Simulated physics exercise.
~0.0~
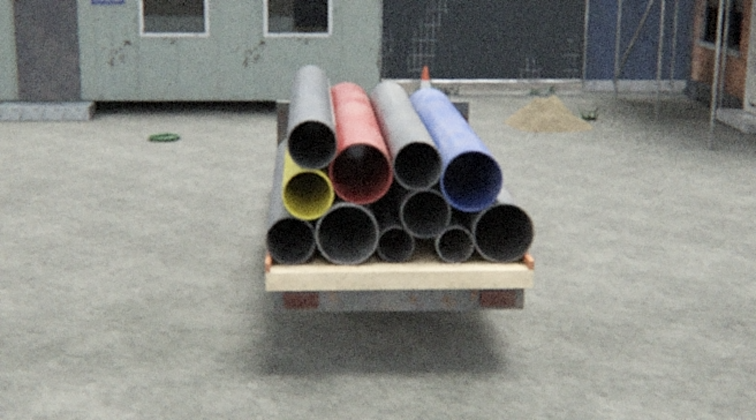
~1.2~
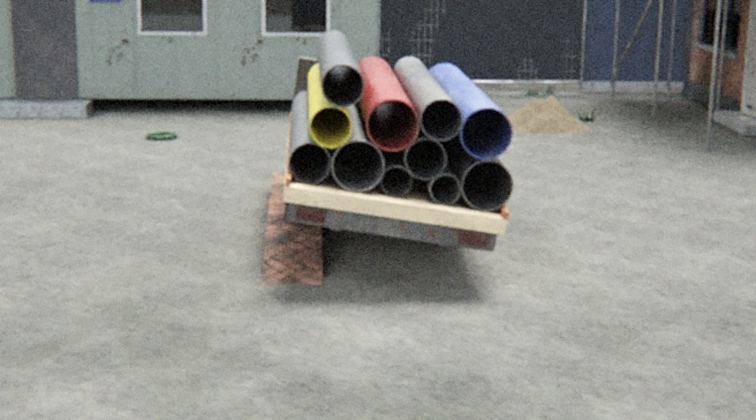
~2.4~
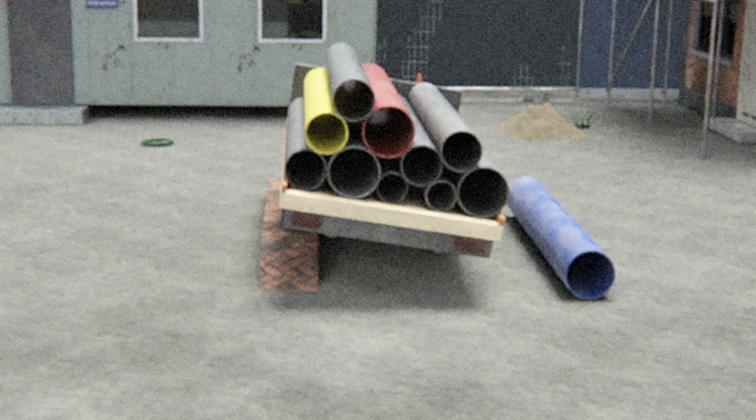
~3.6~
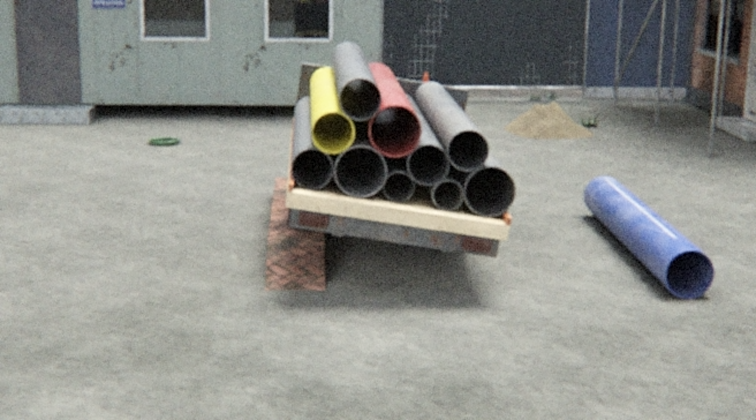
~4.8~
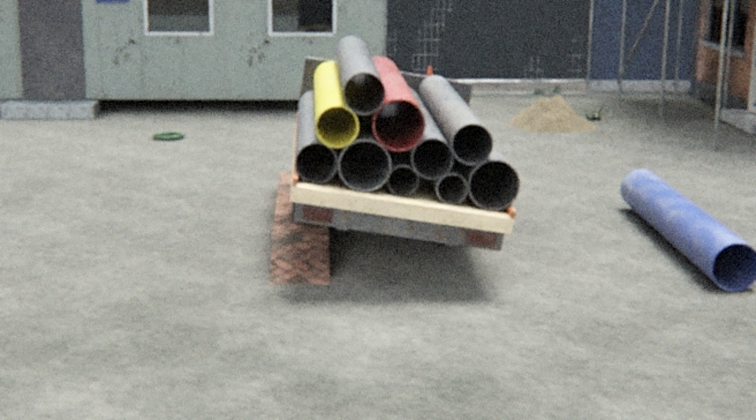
A trailer of pipes tilts right, and the blue pipe drops off and rolls away.
